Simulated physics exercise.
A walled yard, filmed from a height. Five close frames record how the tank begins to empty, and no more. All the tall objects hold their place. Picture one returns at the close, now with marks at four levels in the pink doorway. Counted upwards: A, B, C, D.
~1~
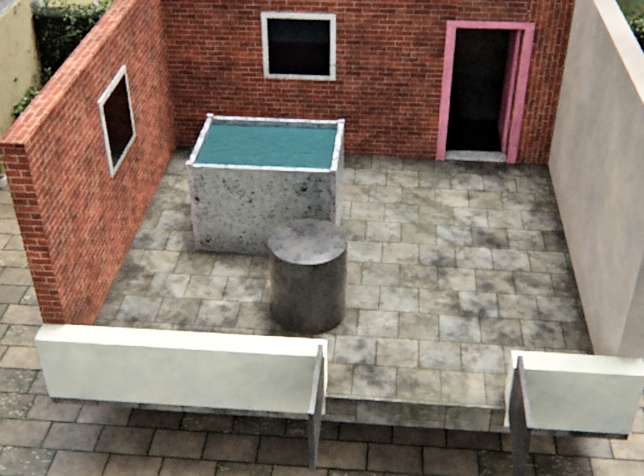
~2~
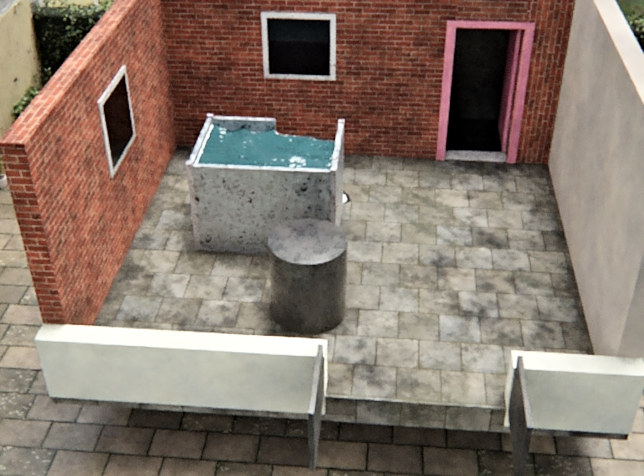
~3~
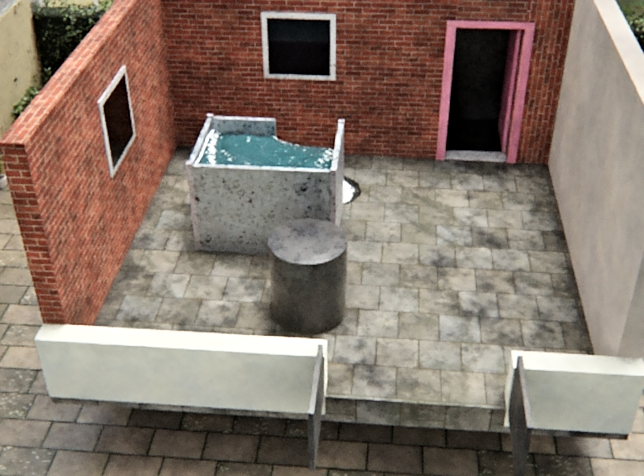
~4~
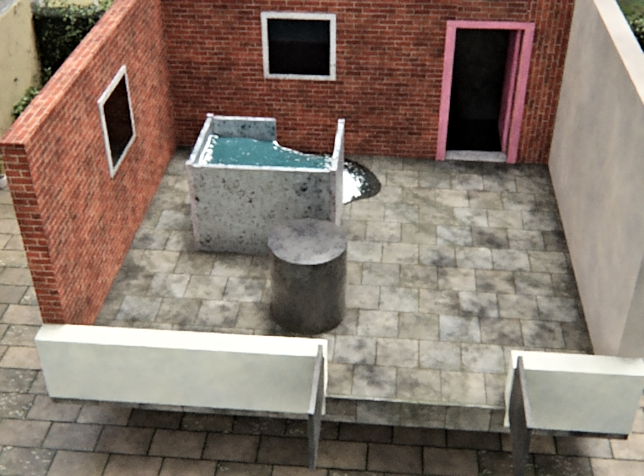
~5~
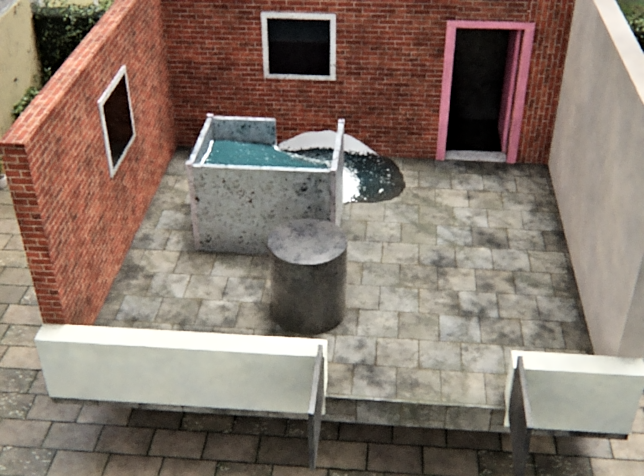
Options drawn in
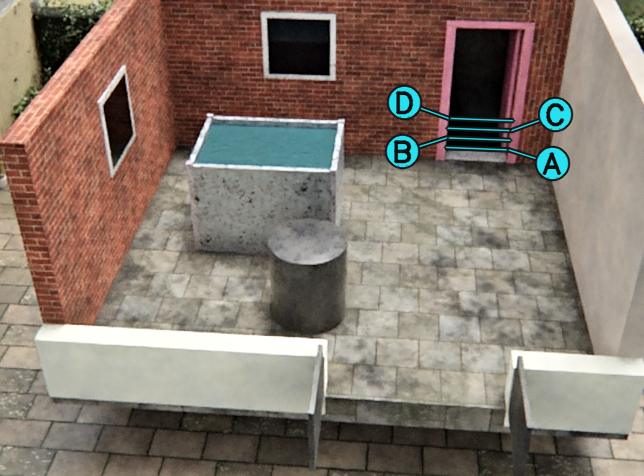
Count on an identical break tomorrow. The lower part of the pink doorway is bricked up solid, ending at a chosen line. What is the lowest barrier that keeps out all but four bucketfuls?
Choose A.
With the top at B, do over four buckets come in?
No.
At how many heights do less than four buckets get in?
All of them.
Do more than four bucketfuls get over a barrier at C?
No, not at all.
On the marked copy, A at (477, 148); B at (478, 139); C at (479, 129); D at (480, 119); from the bottom up A, B, C, D.
Choosing A, a splash gets over, under a bucket.
Choosing B, nothing gets over.
Choosing C, nothing gets over.
Choosing D, nothing gets over.
